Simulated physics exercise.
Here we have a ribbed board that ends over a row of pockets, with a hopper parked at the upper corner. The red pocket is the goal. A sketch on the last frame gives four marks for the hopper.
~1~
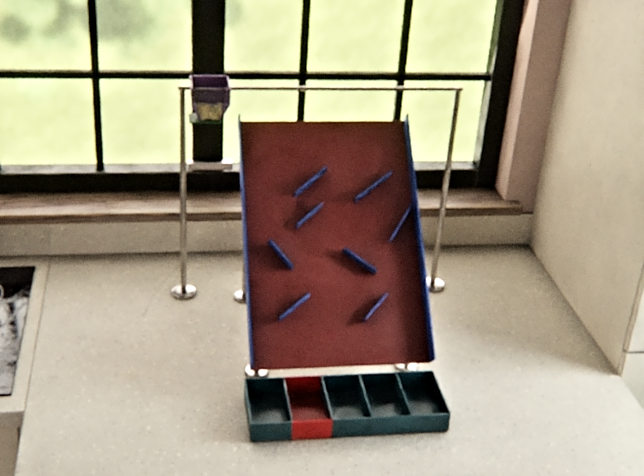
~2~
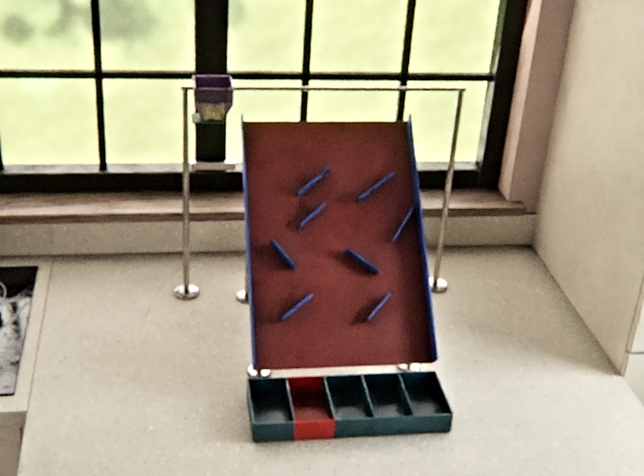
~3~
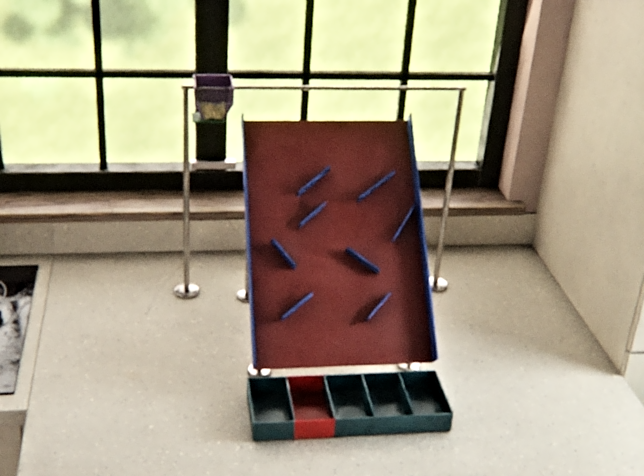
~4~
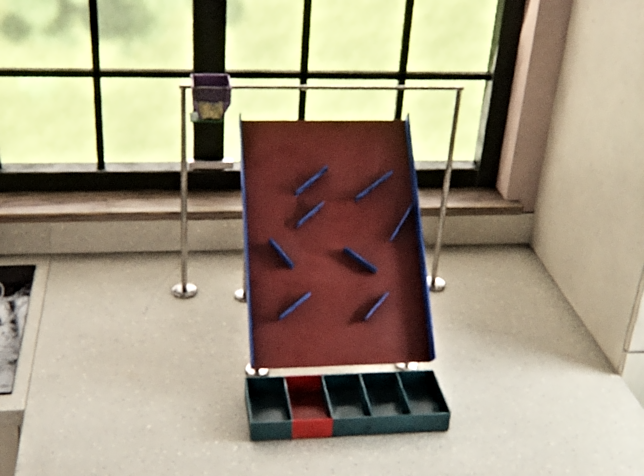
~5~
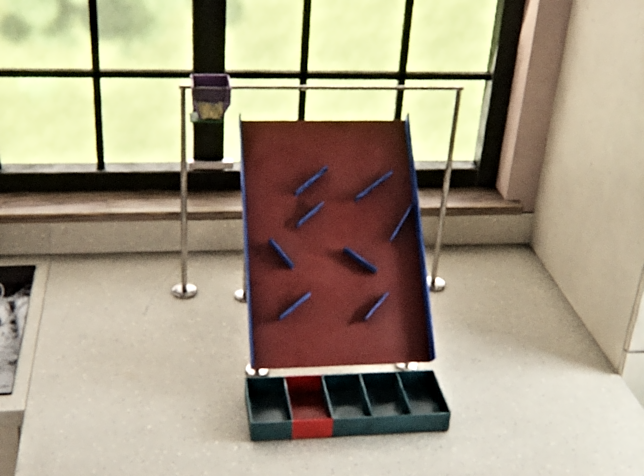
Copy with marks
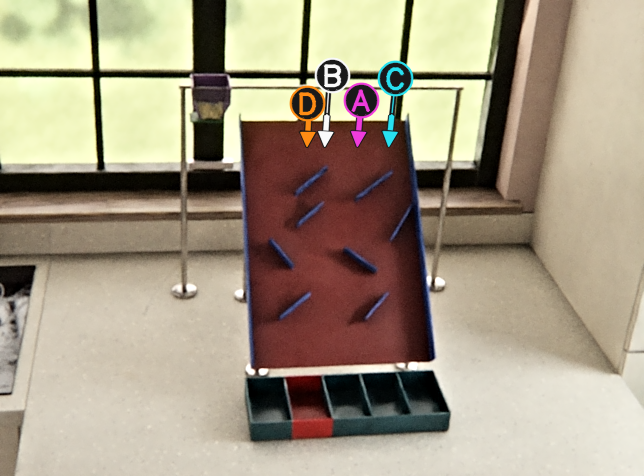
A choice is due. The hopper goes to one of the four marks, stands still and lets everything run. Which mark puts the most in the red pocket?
A beats the others.
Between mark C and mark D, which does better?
Mark C.
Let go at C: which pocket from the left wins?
The fifth.
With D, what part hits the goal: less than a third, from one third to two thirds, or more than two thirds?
Mark D gives less than a third.
On the marked copy, mark A meets the board at (357, 141); mark B meets the board at (325, 141); mark C meets the board at (389, 141); mark D meets the board at (307, 141).
With A, roughly a third in the red pocket, roughly half in other pockets, about a tenth outside the box.
With B, about a tenth in the red pocket, the larger part in other pockets.
With C, roughly a quarter in the red pocket, the larger part in other pockets, just a few held on the board.
With D, just a few in the red pocket, almost all in other pockets, just a few outside the box.
